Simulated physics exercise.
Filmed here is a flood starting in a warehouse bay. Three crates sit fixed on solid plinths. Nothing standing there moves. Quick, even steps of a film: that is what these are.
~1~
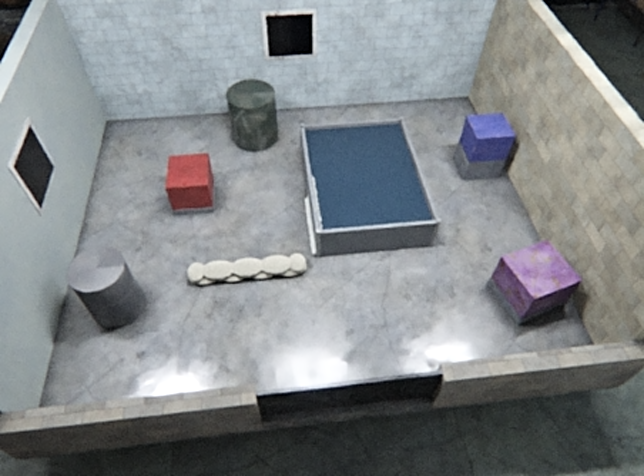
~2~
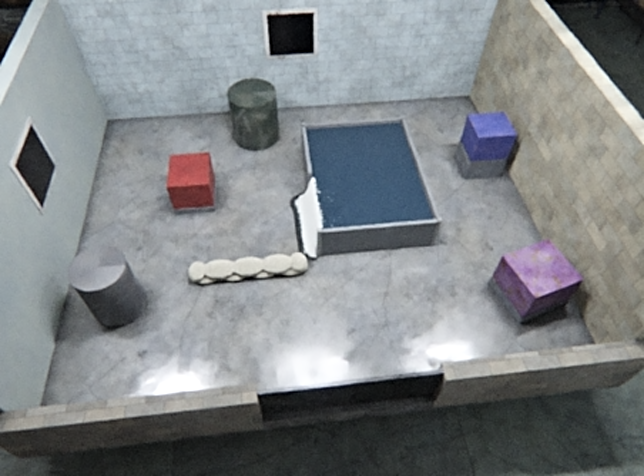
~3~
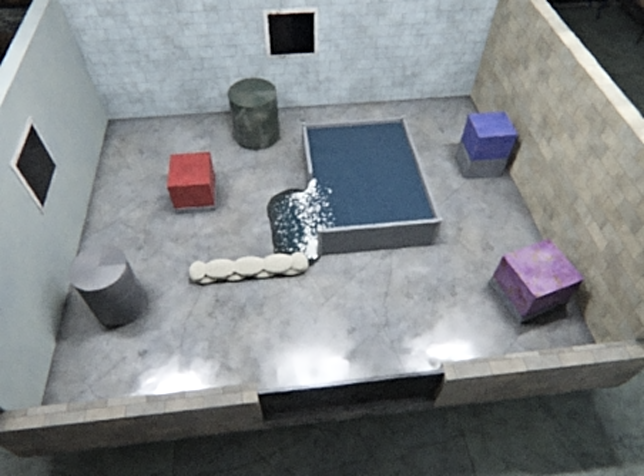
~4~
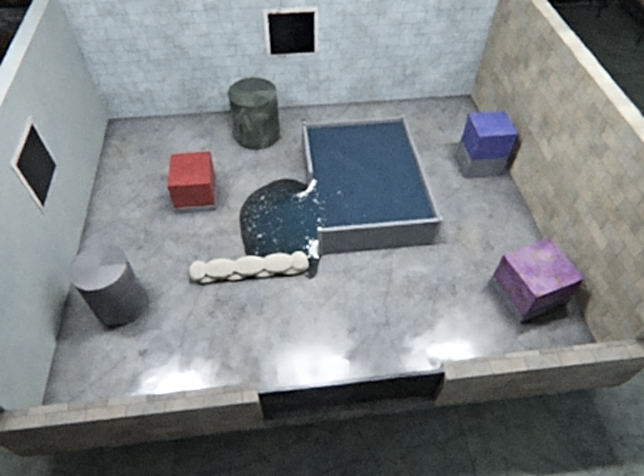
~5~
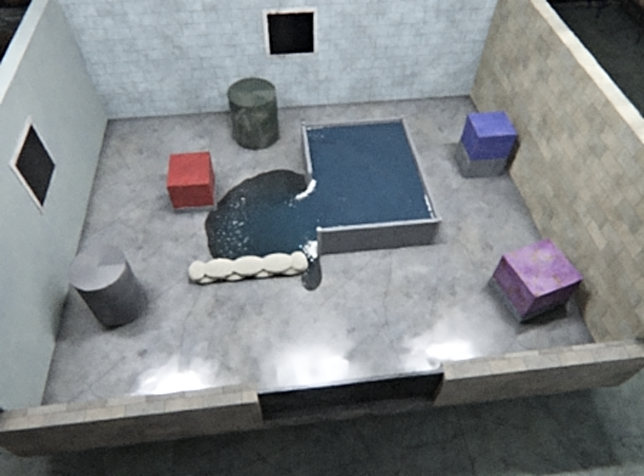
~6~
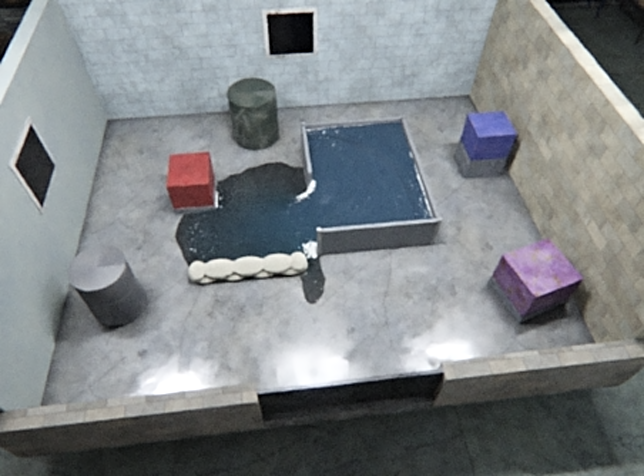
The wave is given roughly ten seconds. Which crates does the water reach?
The red crate is reached; the blue crate is not reached; the purple crate is not reached.
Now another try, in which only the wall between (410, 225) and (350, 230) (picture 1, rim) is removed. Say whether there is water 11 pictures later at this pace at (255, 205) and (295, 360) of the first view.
Untouched, then inundated.
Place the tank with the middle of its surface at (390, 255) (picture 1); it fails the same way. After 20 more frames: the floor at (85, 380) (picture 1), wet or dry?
Submerged.
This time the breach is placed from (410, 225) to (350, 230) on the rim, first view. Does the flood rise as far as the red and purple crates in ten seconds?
The red one is untouched; the purple one is reached.
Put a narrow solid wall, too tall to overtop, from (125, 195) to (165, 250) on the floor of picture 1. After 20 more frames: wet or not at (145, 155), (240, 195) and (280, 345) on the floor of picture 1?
As listed: Awash, covered, free of water.
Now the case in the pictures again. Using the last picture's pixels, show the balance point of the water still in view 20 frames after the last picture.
Centre point: Around (256, 212).
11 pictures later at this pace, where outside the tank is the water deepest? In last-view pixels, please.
Deepest point: About (91, 241).
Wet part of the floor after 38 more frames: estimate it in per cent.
Estimate: Some 60 in a hundred.
A moment on, water covers 20 % of the floor; the red crate water round its plinth, the blue crate not reached, the purple crate not reached.
Next, water covers 25 % of the floor; the red crate water round its plinth, the blue crate not reached, the purple crate not reached.
Then, water covers 40 % of the floor; the red crate water round its plinth, the blue crate not reached, the purple crate not reached.
Later, water covers 60 % of the floor; the red crate water round its plinth, the blue crate not reached, the purple crate not reached.
In the end, water covers 90 % of the floor; the red crate was topped, the blue crate stayed above the water, the purple crate stayed above the water.
